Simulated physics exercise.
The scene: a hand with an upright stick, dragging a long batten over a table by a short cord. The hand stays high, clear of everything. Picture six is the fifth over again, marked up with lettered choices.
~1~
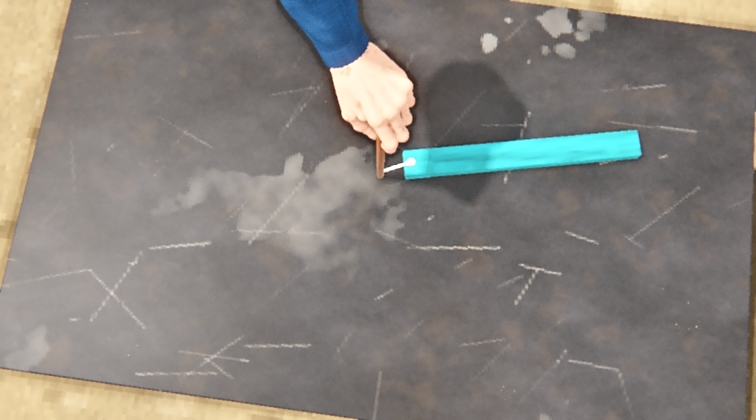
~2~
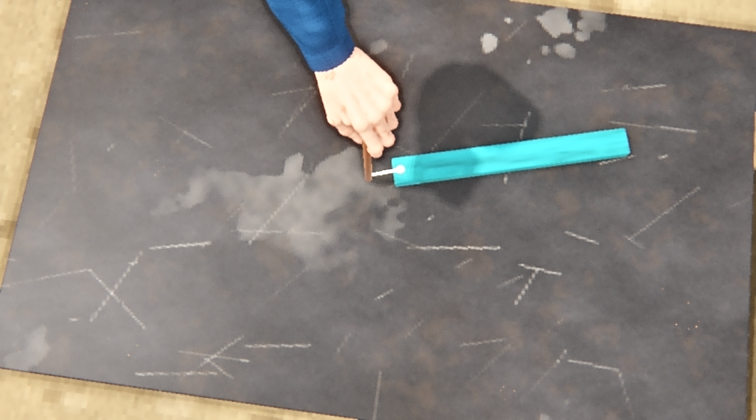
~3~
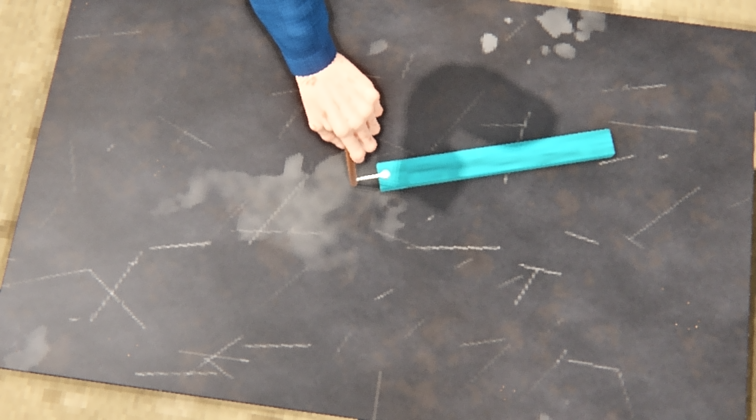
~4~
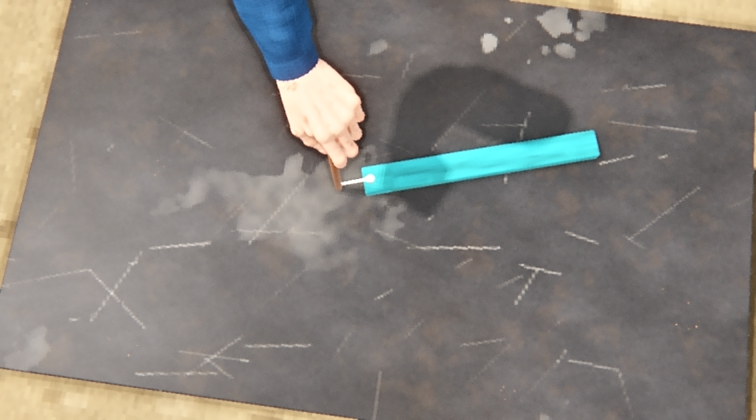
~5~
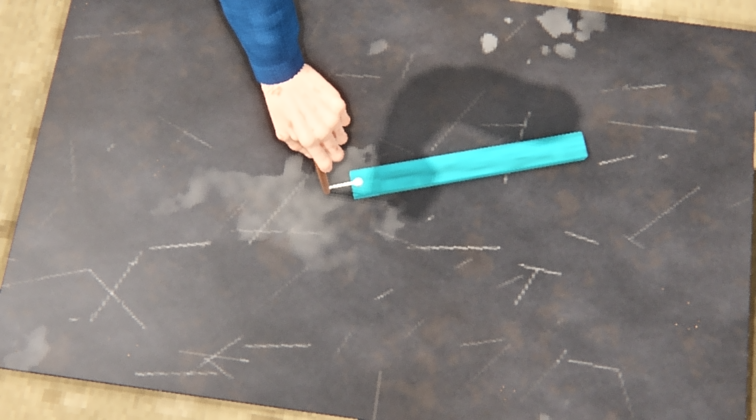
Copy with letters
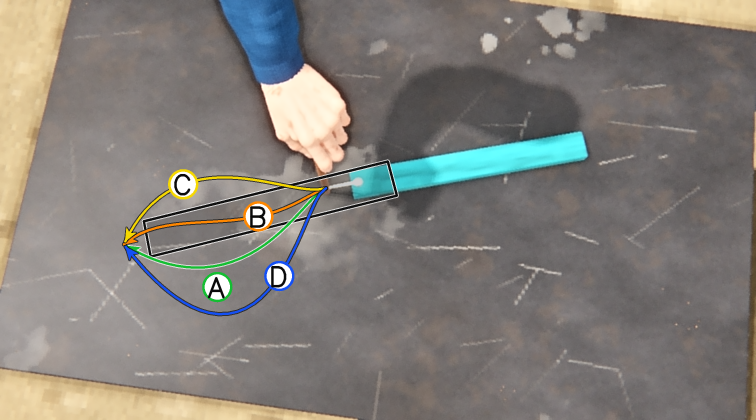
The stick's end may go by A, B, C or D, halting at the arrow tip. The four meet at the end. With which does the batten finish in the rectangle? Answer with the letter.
Line B does it.
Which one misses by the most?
D.
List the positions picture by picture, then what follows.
Turquoise batten (522, 153), in the first frame.
Turquoise batten (511, 155), in the second frame.
Turquoise batten (496, 159), in the third frame.
Turquoise batten (481, 161), in the fourth frame.
Turquoise batten (469, 164), in the fifth frame.
On the marked copy, A from (326, 188) via (241, 258) to (127, 246); B from (326, 188) via (222, 221) to (124, 244); C from (326, 188) via (219, 177) to (125, 242); D from (326, 188) via (246, 309) to (126, 247); the outline at (271, 209).
Taking B. A third of the way, foot of the stick (258, 217), middle of the batten (401, 181).
Two thirds of the way, foot of the stick (185, 224), middle of the batten (331, 196).
When it is over, foot of the stick (125, 245), middle of the batten (270, 209); it lies in the outline.
As for the rest, A leaves its middle at (272, 226); C leaves its middle at (264, 193); D leaves its middle at (273, 244).
